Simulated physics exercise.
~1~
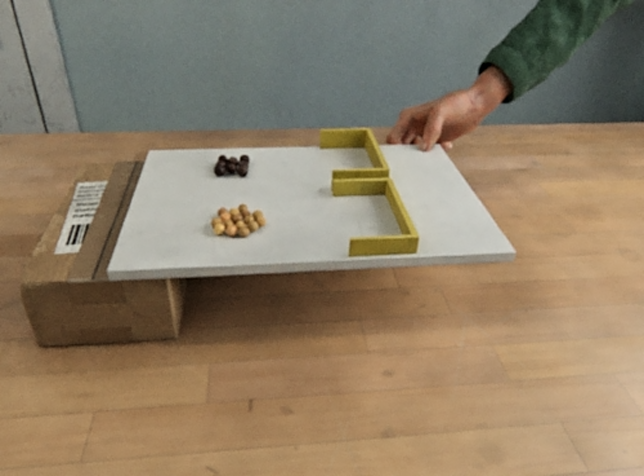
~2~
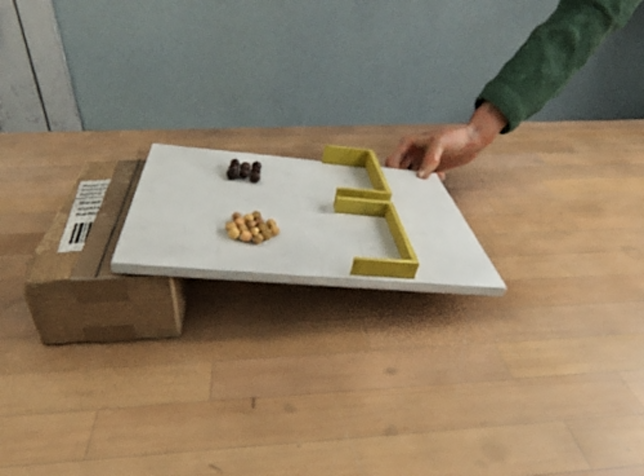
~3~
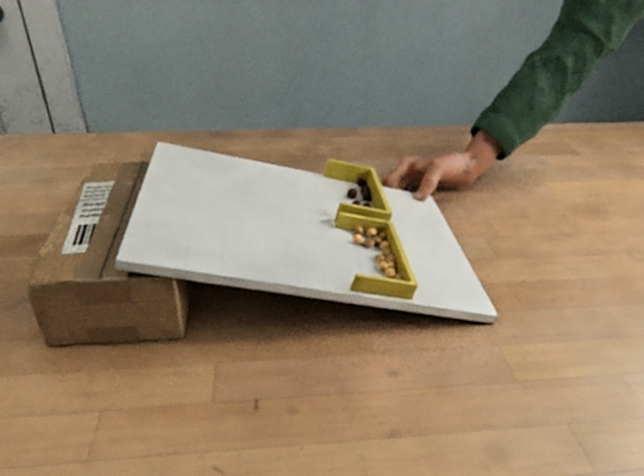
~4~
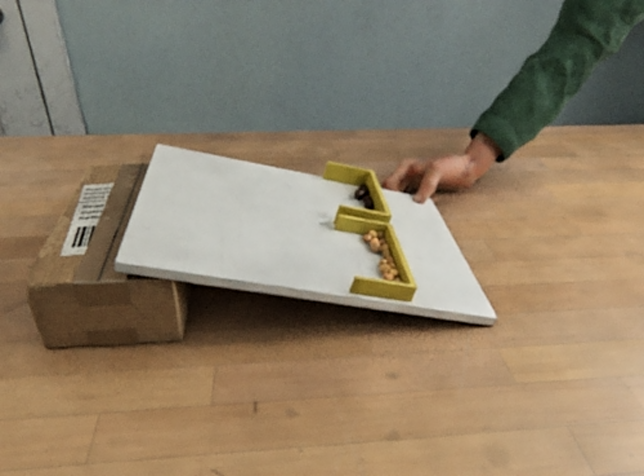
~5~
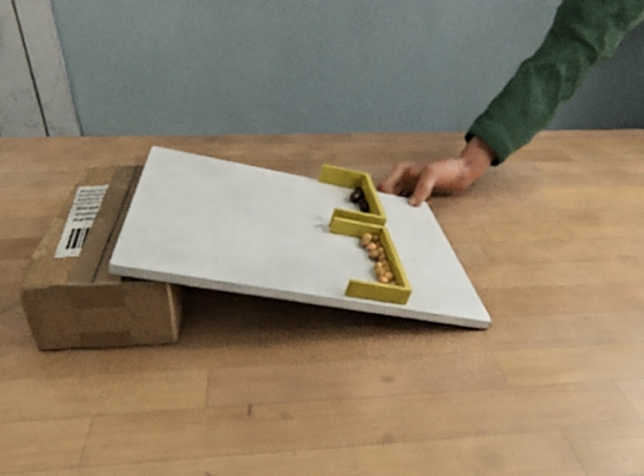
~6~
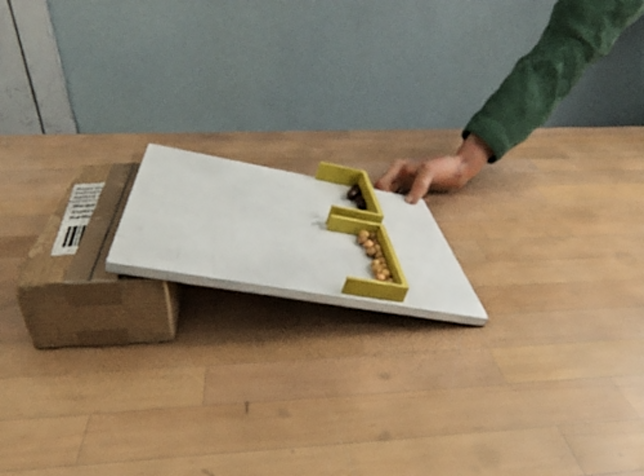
A white board lies on a wooden table before a blue-grey wall, seen from the front and slightly above, its left end propped on a cardboard box. A small cluster of dark, bead-like pieces sits toward the back, with a tan cluster nearer the front, and two yellow bracket-shaped strips stand to their right. A hand in a green sleeve holds the right end and lowers it, tilting the board. Both clusters shift slightly, then travel right down the slope into the strips. They end gathered behind them, the board still sloping and the hand at its edge.
